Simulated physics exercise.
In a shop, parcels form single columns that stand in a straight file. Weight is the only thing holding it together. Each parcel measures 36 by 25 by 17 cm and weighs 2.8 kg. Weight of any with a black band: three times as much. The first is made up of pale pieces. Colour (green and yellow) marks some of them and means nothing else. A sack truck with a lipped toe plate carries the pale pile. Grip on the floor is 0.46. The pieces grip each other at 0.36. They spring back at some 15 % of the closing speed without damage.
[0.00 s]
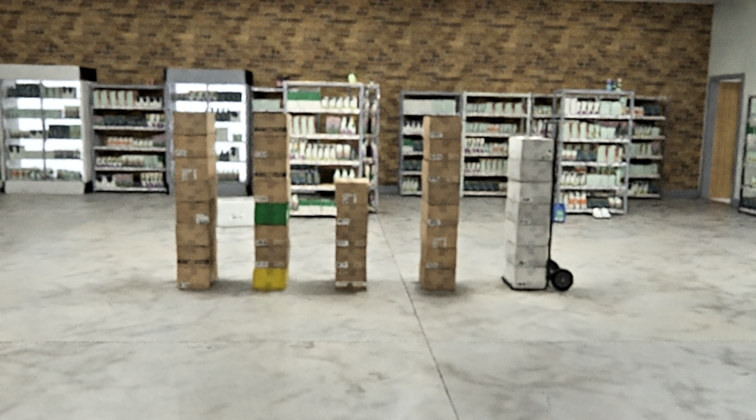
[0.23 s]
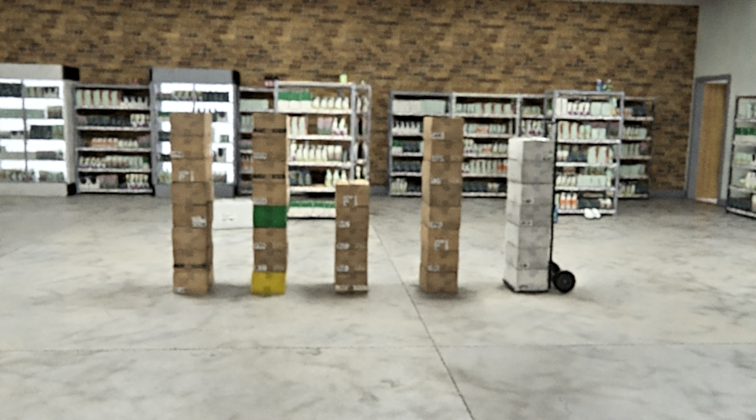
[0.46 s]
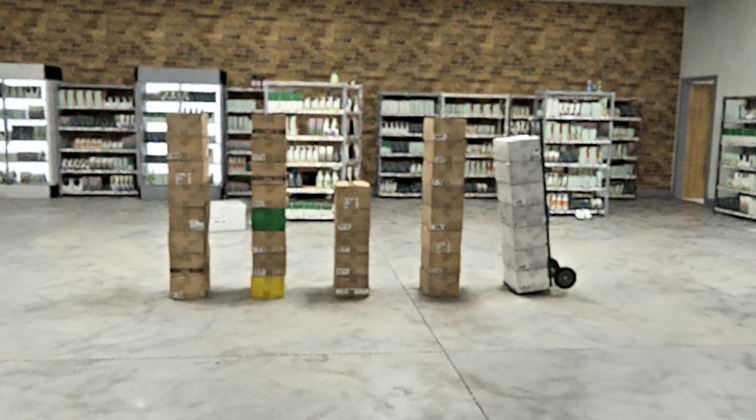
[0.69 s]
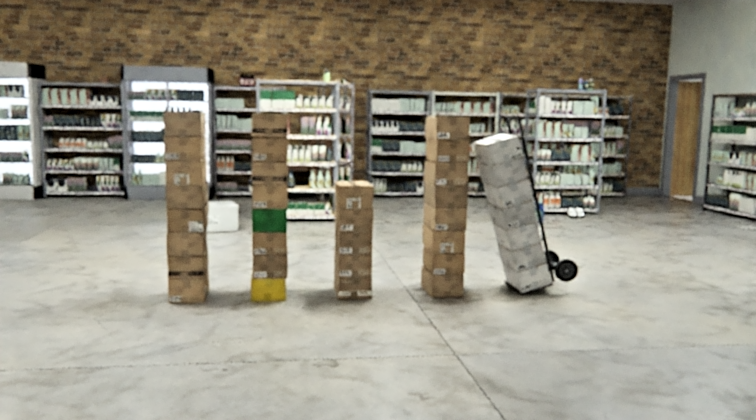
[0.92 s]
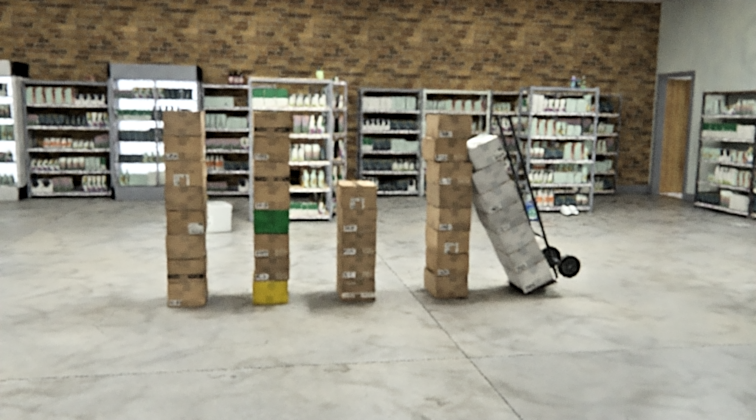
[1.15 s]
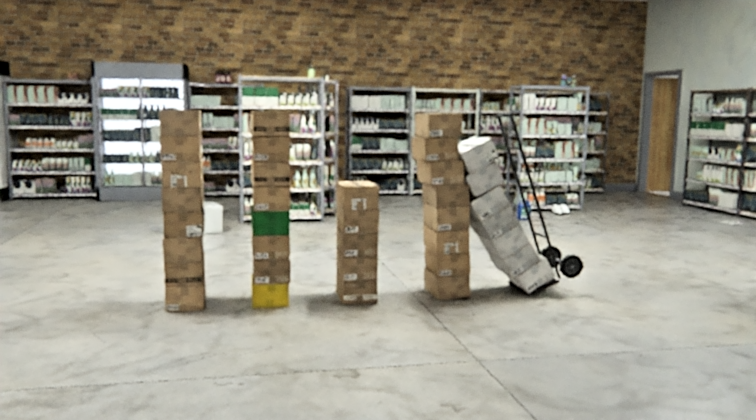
Sack truck tilting leftward with a column of pale boxes, which leans against the nearest brown stack in a shop.
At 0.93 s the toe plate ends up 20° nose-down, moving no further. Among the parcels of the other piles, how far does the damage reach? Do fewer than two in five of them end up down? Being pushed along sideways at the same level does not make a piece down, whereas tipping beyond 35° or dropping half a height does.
No, more than two in five.
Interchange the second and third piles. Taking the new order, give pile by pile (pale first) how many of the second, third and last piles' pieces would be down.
Second 5, third 6, last 8.
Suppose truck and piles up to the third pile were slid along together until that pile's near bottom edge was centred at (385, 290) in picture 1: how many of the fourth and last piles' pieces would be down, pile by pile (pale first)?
That would give fourth 7, last 8.
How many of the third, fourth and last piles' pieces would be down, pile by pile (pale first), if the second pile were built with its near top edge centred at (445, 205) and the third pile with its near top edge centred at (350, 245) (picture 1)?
Third 0, fourth 0, last 0.
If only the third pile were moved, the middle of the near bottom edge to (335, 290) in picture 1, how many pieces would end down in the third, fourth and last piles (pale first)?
Down counts: Third 4, fourth 8, last 8.
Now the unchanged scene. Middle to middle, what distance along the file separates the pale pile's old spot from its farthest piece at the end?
Something like 120 cm along the file.
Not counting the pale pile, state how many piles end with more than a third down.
Tally: 4.
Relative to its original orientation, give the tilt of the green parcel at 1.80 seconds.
Angle at that time, about 0 degrees.
By 1.80 s, 7 of the pale pile down; 2 of the 29 other parcels down.
By 2.66 s, 7 of the pale pile down; 12 of the 29 other parcels down; green parcel tilted 15°; yellow parcel tilted 15°.
By 3.66 s, 7 of the pale pile down; 28 of the 29 other parcels down; yellow parcel tilted 51°; green parcel tilted 49°, 21 cm lower.
When it is over (5.3 s), 7 of the pale pile down; 28 of the 29 other parcels down; yellow parcel tilted 49°; green parcel tilted 48°, 21 cm lower. That is 97 per cent. In pixels of the last frame, middles, yellow parcel near (253, 281), green parcel near (182, 252).
